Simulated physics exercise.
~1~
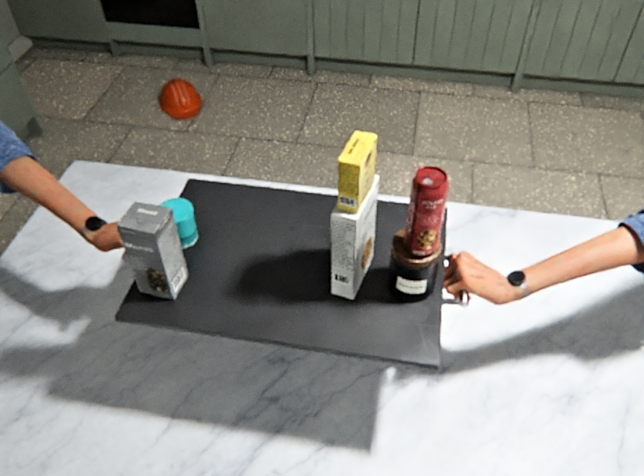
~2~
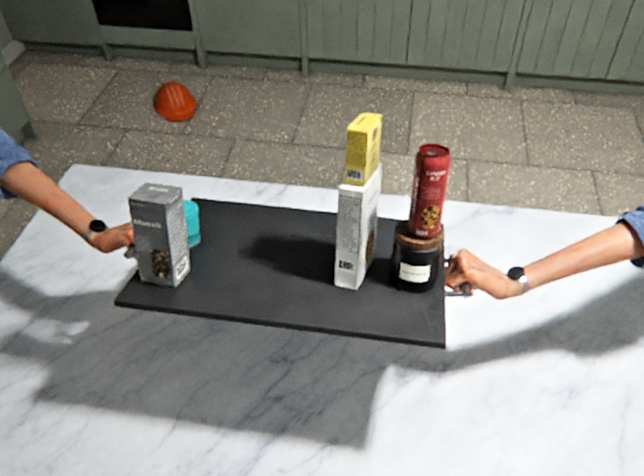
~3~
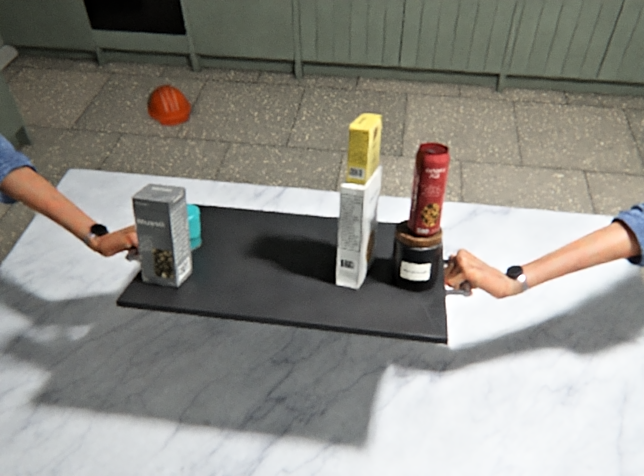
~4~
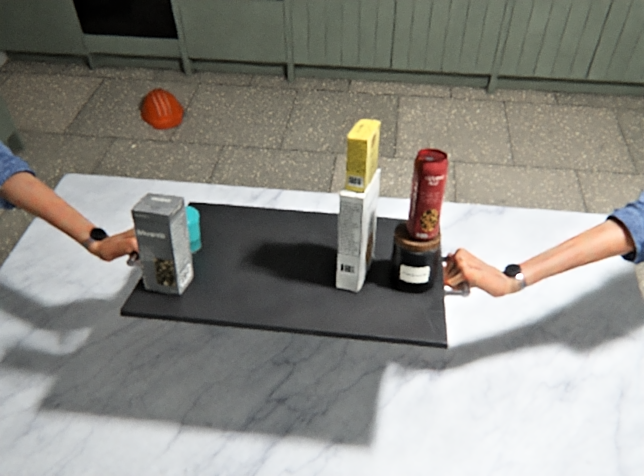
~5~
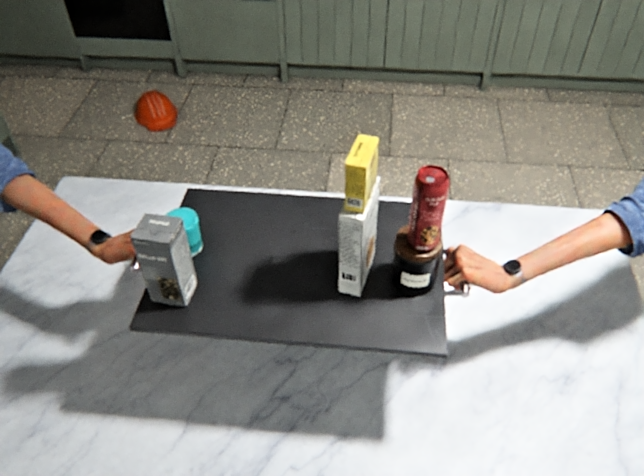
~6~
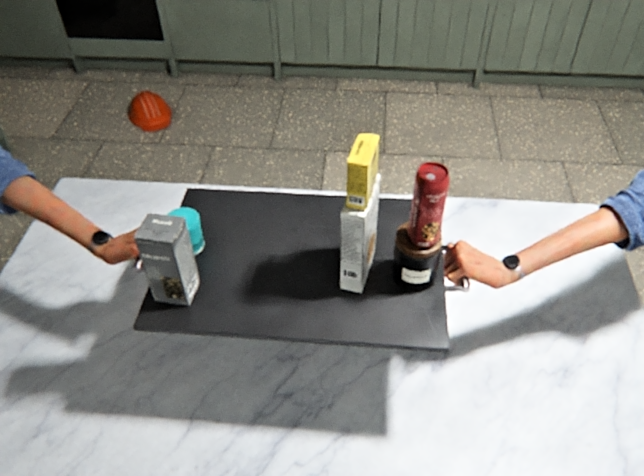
A black, rimless tray gripped by a hand at each end sits level above a marble surface, carrying a grey carton and a turquoise tin on the left, with a yellow carton stacked on a white packet and a red can on a black jar to the right. The tray tips so its far edge dips, and the stacks lean with it. It stays tilted briefly, then eases back toward level as the view drifts slightly sideways. Finally the tray is flat again, with everything still in place and both stacks standing.
